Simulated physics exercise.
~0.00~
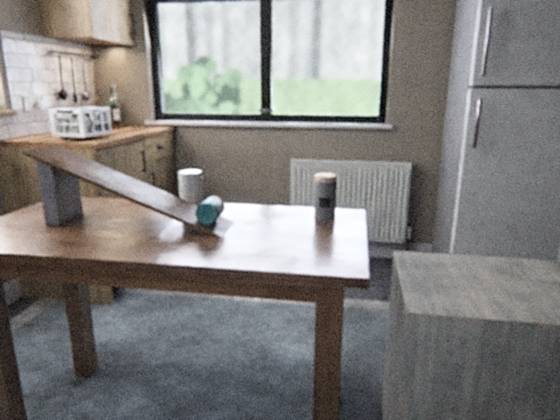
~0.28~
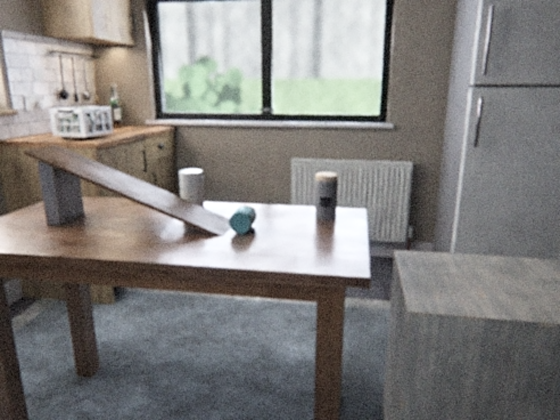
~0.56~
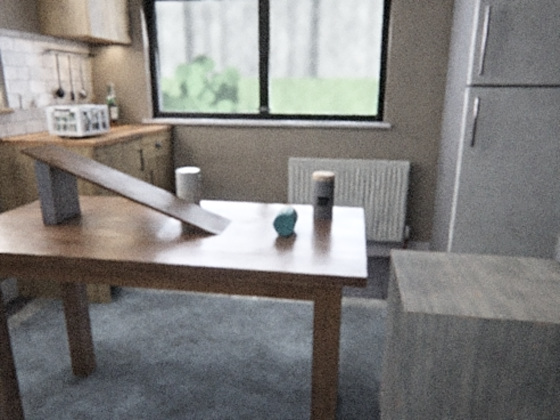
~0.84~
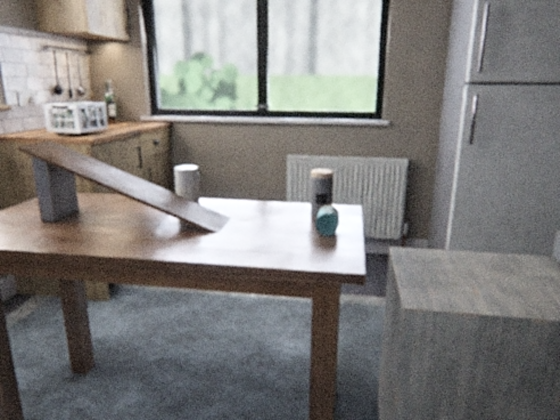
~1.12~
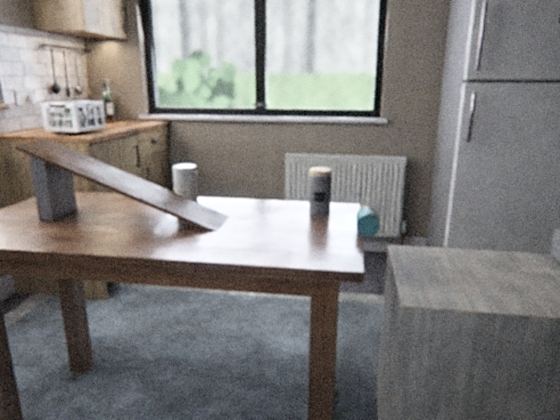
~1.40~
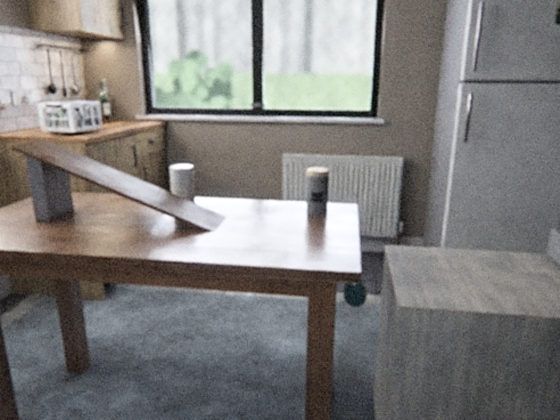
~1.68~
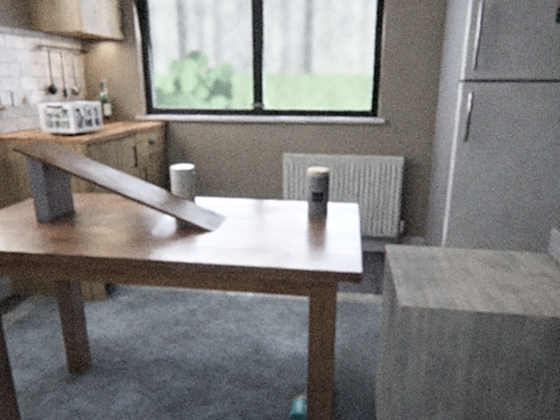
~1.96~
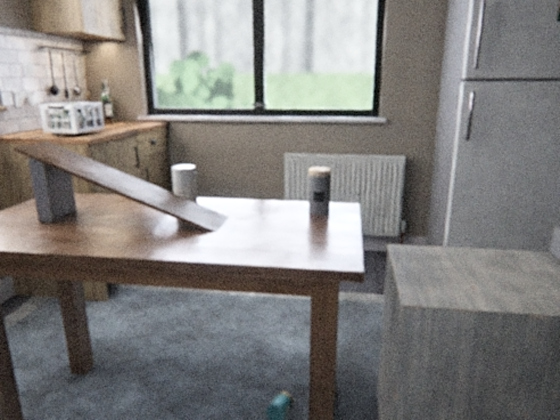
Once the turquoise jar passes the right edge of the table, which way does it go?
It moves down, dropping into the gap between the table and the lower grey block.
